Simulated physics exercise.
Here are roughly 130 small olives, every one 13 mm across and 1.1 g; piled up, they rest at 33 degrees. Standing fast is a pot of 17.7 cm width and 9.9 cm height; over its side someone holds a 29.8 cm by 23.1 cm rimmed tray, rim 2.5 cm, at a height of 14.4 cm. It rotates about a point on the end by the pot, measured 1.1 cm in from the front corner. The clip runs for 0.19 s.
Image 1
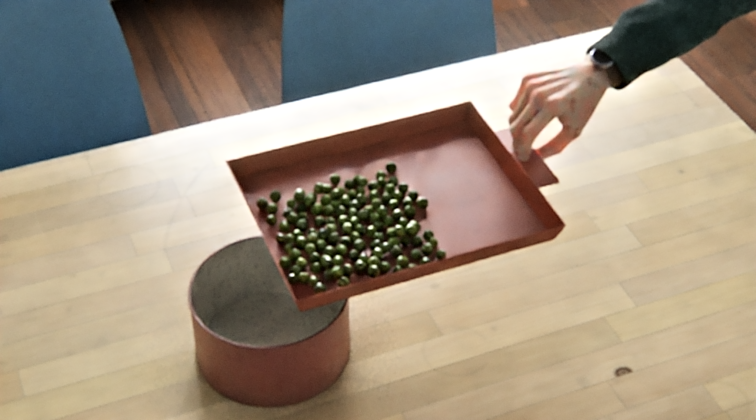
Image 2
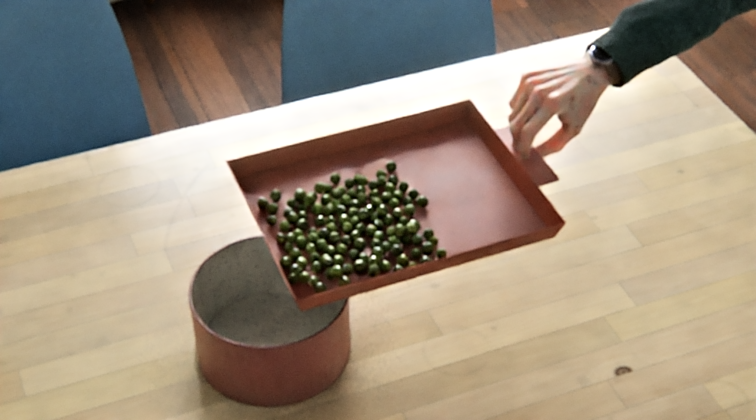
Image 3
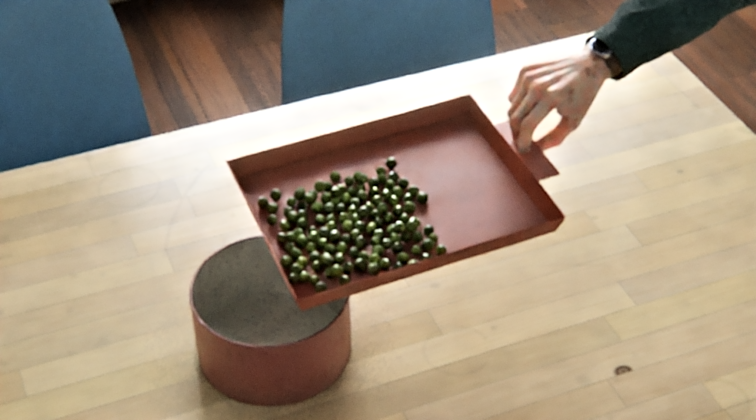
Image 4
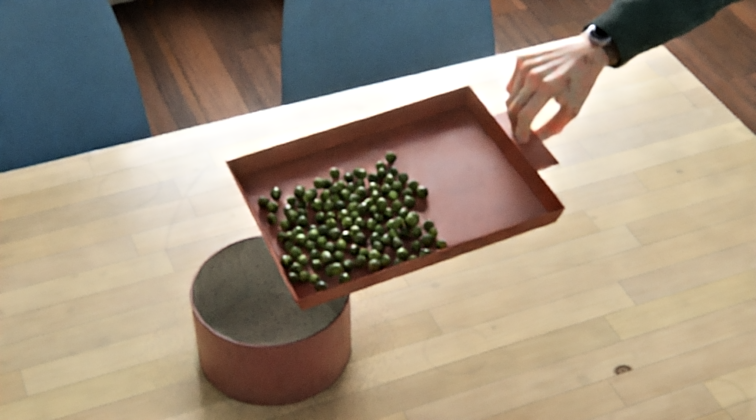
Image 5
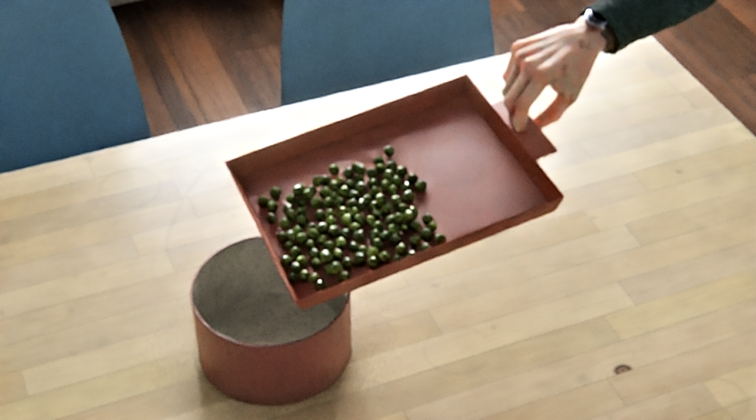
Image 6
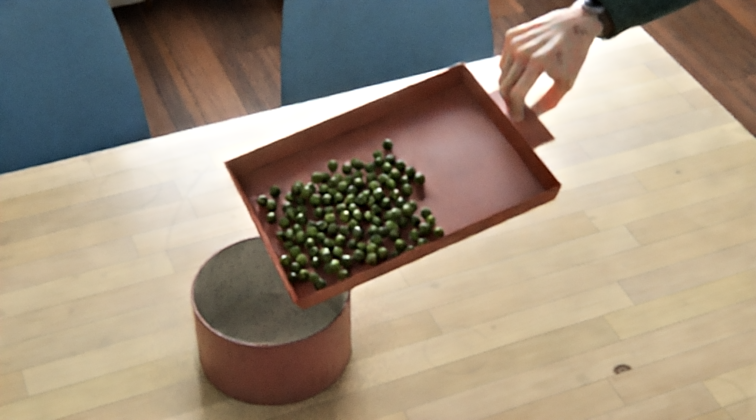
We see a hand holding a reddish-brown rimmed tray of small green olives over the side of a round pot on a wooden table, slowly raising the tray's right end while the olives stay clustered toward the left.
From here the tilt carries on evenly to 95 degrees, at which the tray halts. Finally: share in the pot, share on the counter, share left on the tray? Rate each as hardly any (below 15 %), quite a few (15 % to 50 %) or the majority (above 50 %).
I would put it this way: Pot: The majority, counter: Quite a few, tray: Hardly any.
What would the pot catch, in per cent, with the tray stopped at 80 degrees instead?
In that case some 0 per cent.
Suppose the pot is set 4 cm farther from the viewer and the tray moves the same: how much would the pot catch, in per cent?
55 %.
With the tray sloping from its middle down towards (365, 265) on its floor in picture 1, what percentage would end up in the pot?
About 0 per cent.
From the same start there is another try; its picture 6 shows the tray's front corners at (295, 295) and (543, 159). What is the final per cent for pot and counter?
That works out as pot 65 and counter 35.
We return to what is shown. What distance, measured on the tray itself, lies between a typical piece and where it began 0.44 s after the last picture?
4 cm.
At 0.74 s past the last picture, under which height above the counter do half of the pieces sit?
The halfway mark sits at about 20 cm.
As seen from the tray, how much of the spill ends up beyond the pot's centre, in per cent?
Estimate: Roughly 100 per cent of the pieces.
Then, 0.44 s after the last picture, tilt 51 degrees; the tray holds 100 %, the pot 0 %.
Then, 0.74 s after the last picture, tilt 78 degrees; the tray holds 100 %, the pot 0 %.
Then, 1.14 s after the last picture, tilt 95 degrees; the tray holds 15 %, the pot 50 %.
In the end, pot 65 %, counter 35 %, tray 0 %.
